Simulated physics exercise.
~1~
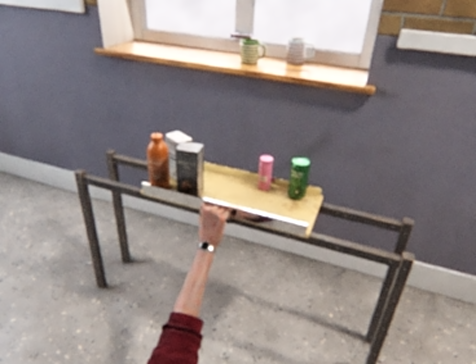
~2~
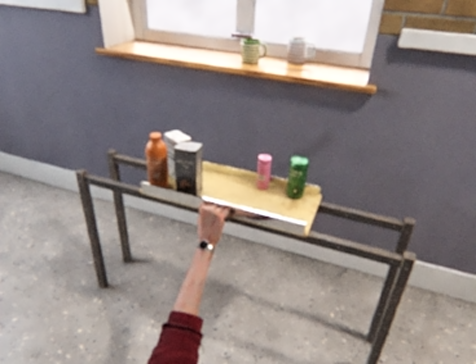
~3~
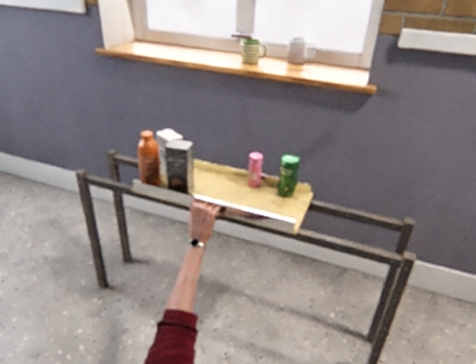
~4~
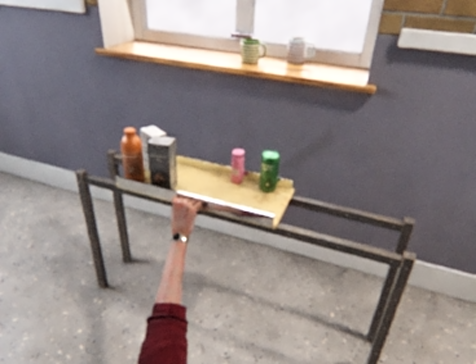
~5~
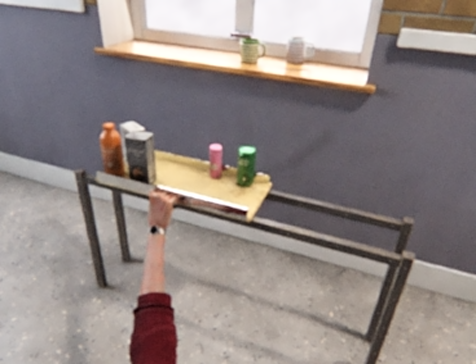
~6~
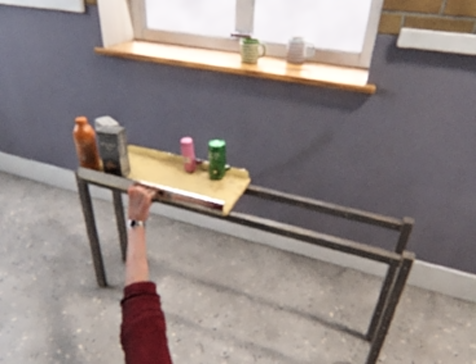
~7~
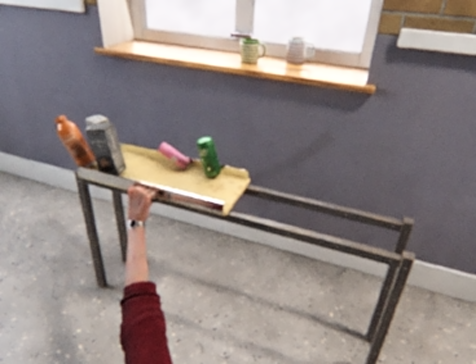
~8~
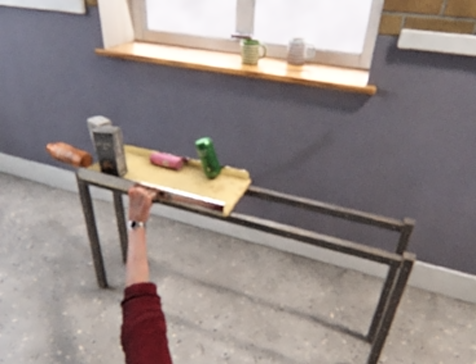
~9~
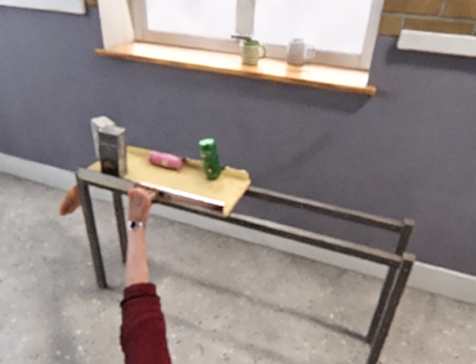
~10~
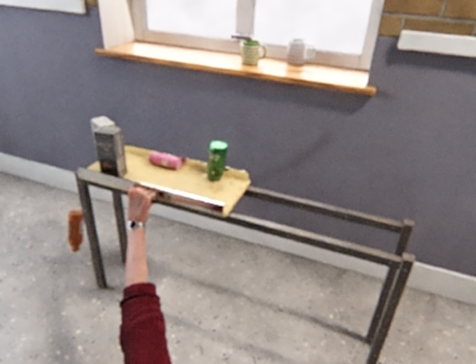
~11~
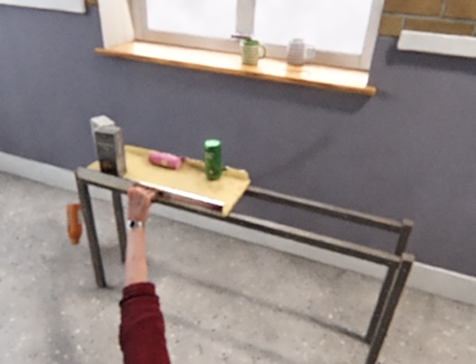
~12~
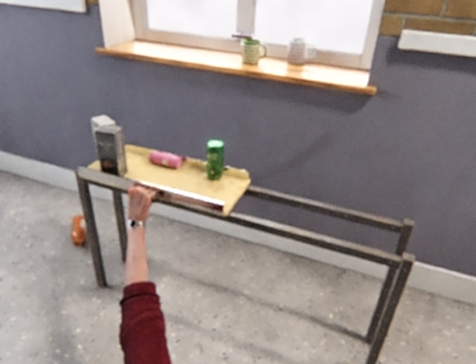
A hand slides the loaded tray left, toppling the pink shaker and dropping the orange bottle.
